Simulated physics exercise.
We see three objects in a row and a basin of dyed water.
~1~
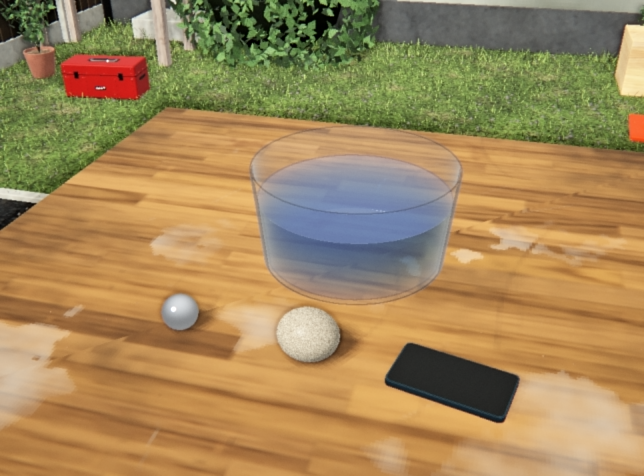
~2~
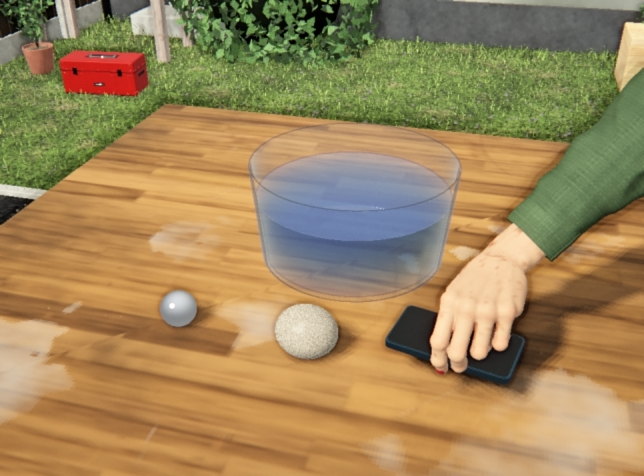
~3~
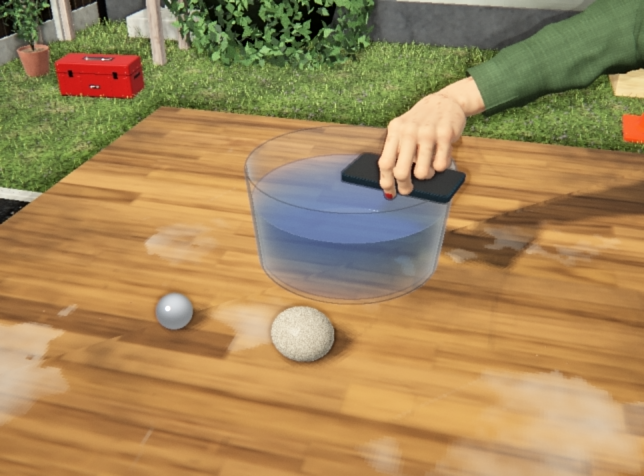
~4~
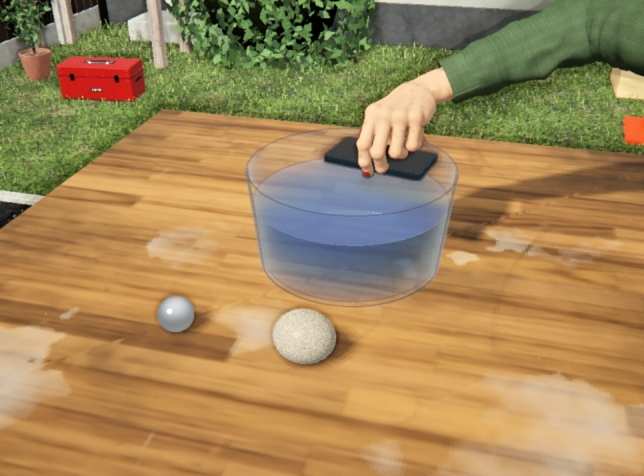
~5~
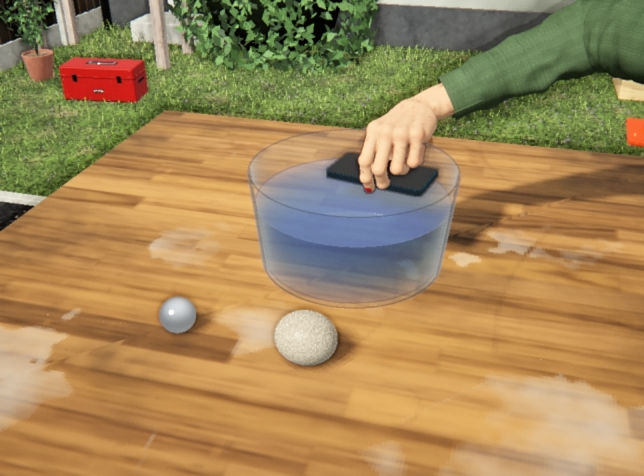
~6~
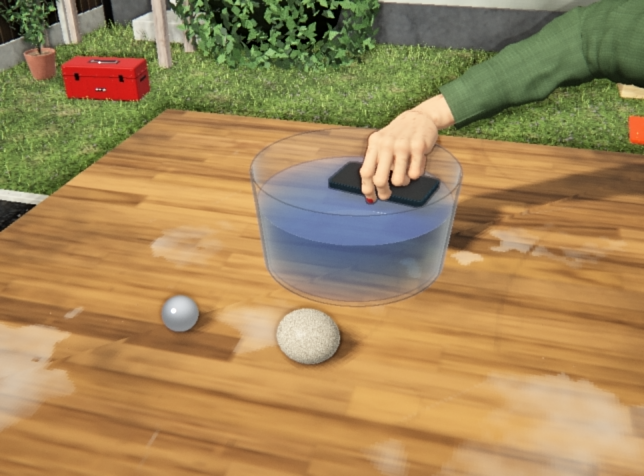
A hand picks up a black phone and lowers it over a basin of blue water.
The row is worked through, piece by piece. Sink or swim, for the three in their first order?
From the left: It sinks, it sinks, it sinks.
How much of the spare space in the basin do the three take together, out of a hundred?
About 10 per cent.
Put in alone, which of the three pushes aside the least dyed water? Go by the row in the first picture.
I say the left one.
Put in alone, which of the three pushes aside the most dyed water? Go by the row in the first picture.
It is the middle one.
Next, the phone sinks.
After that, the stone sinks.
Finally, the steel ball sinks; afloat, none of them.
